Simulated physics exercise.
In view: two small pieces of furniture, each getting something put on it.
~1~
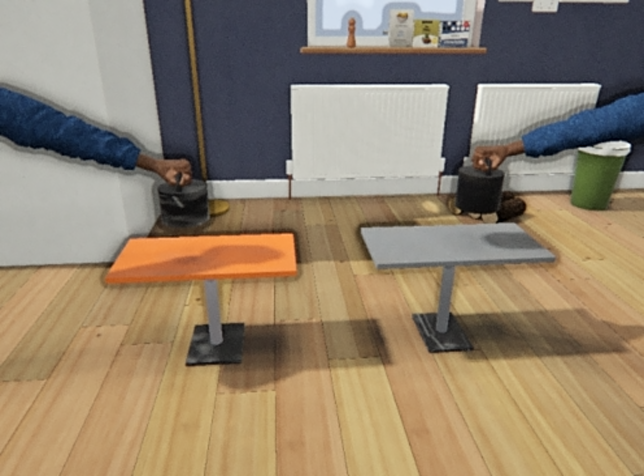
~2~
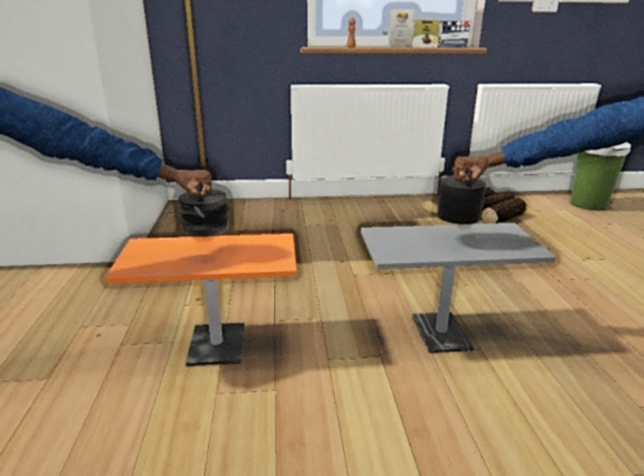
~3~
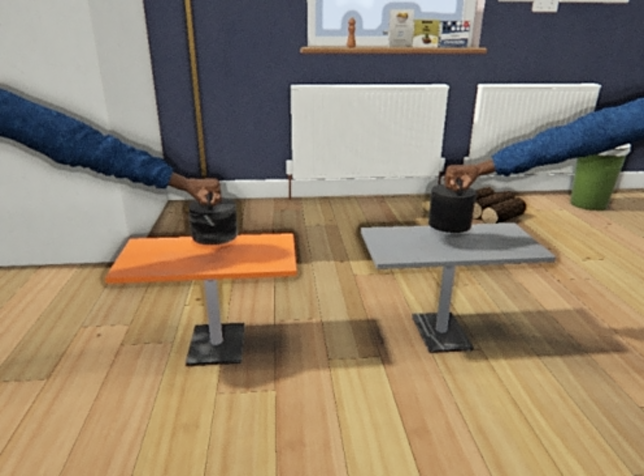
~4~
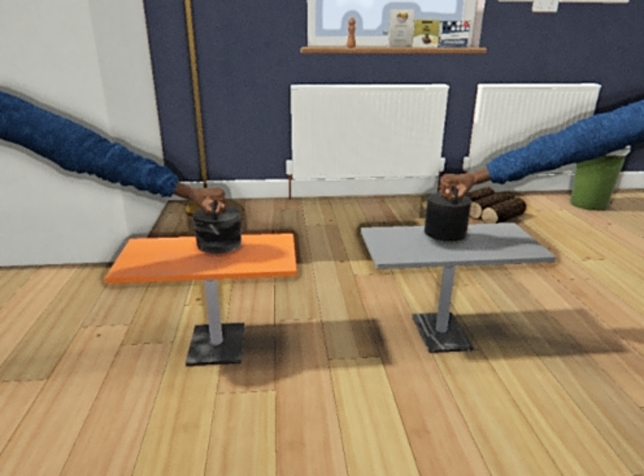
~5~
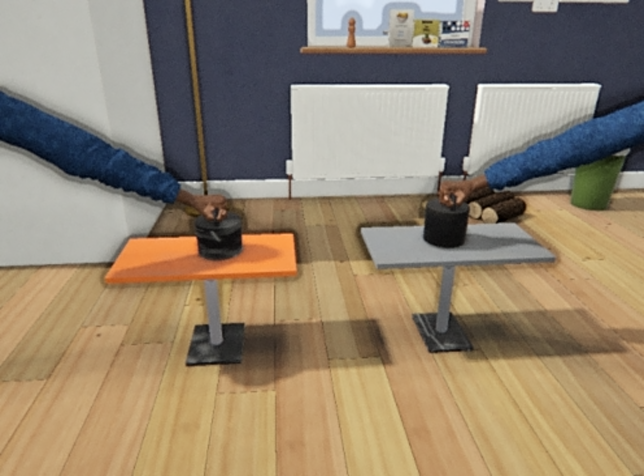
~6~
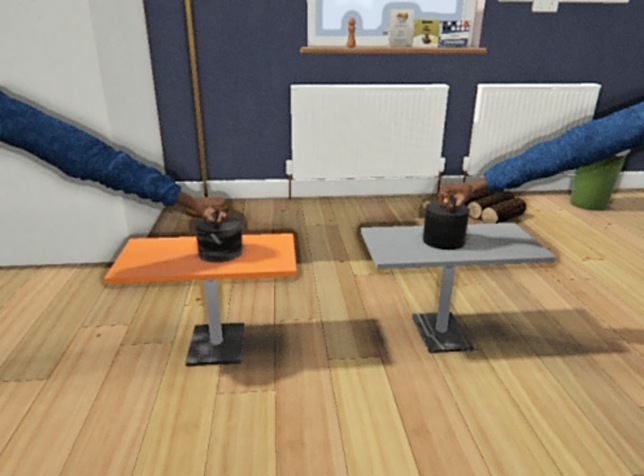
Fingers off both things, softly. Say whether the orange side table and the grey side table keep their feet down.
One by one: The orange side table stays level. The grey side table stays level.
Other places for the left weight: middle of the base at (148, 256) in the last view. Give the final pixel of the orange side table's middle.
(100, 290).
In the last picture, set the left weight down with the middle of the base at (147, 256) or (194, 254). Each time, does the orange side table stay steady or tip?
Tumbles, then remains upright.
Then, 0.36 s on from there, orange side table at rest near (208, 257); grey side table at rest near (452, 244).
In the end, the orange side table stays flat on its feet, near (208, 257); the grey side table stays flat on its feet, near (452, 244).
